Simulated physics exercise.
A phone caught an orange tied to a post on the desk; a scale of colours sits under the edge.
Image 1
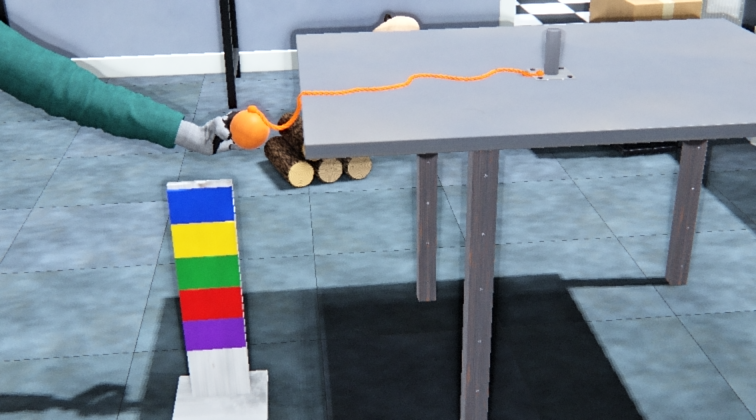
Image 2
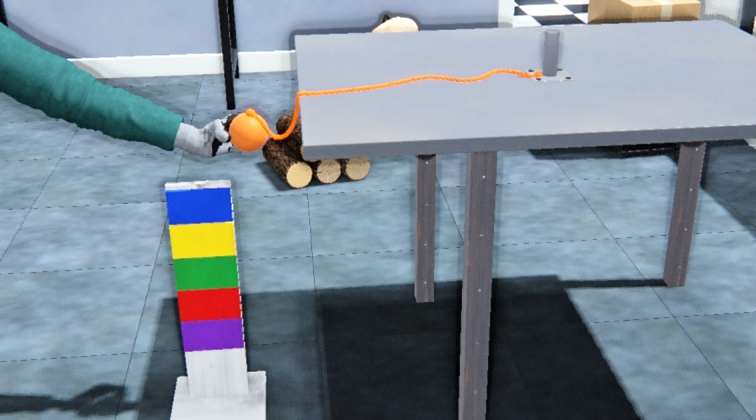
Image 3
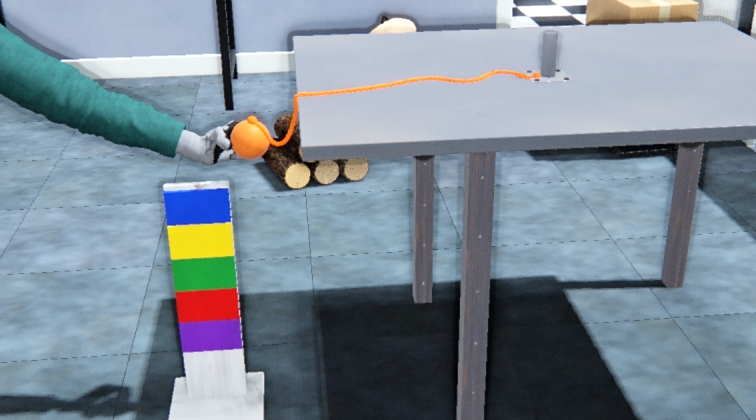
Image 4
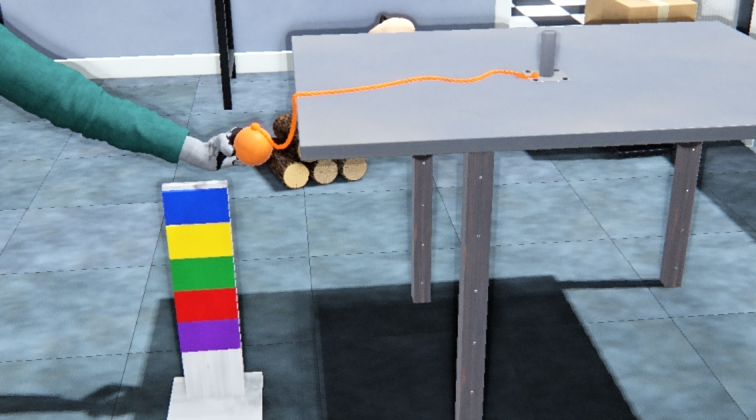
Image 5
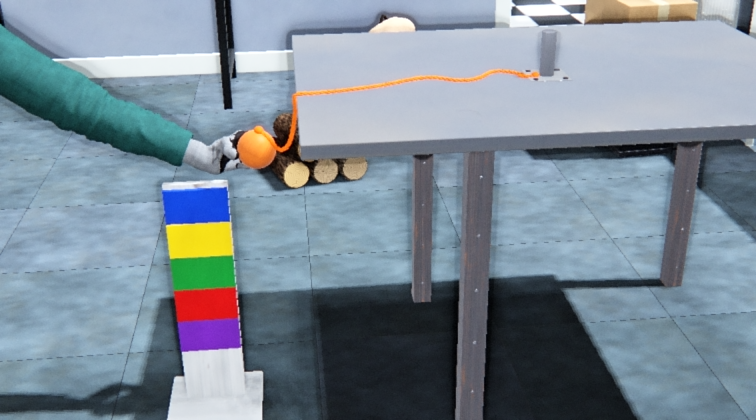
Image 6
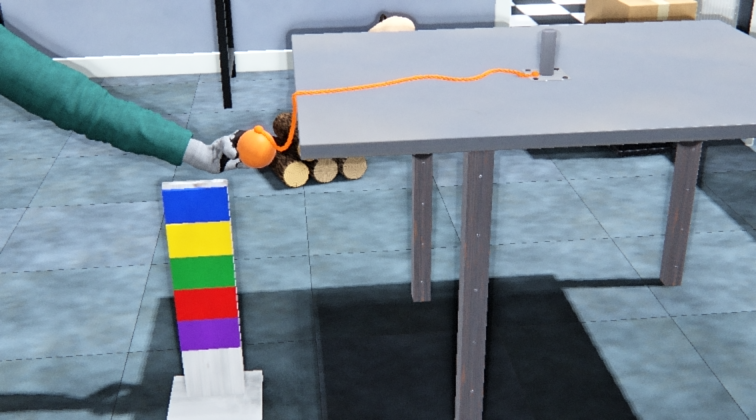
A green-sleeved arm with a gloved hand reaches in from the left beside a grey desk in a room with a grey-blue tiled floor, seen from slightly above. The hand holds an orange tied to an orange cord running across the desktop to a post, above an upright scale of blue, yellow, green, red and purple, with logs behind. The hand and orange shift slightly down and rightward while the view drifts very slightly.
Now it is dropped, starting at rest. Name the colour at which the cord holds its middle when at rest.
Yellow.
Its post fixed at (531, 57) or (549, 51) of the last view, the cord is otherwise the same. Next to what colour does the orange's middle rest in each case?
Result 1: Yellow. Result 2: Blue.
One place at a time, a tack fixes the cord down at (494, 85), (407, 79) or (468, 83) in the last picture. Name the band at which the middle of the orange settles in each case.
It ends beside yellow the first time, blue the second and yellow the third.
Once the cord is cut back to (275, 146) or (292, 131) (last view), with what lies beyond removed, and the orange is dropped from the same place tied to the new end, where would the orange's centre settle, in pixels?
For the first cut it's about (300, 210), and for the second about (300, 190).
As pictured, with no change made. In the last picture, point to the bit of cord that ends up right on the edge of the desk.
That spot is near (337, 91).
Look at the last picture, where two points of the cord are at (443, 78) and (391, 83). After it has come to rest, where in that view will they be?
I'd put the first at about (409, 82) and the other at about (351, 85).
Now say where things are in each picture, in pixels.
Orange (250, 130); blue (201, 206); yellow (205, 241); green (208, 273); red (212, 305); purple (215, 335), in the first picture.
Orange (249, 133); cord through (523, 74) (473, 80) (410, 81) (354, 90) (296, 113), in the second picture.
Orange (250, 139), in the third picture.
Orange (253, 146); cord through (519, 75) (470, 81) (406, 81) (349, 91) (295, 115), in the fourth picture.
Orange (257, 149), in the fifth picture.
Orange (257, 149); cord through (520, 74) (470, 80) (406, 80) (349, 90) (295, 114), in the sixth picture.
Early on, orange near (333, 224); level with yellow.
Midway, orange near (293, 236); level with yellow.
Finally, orange near (295, 235); level with yellow. Its centre hangs level with the yellow band.
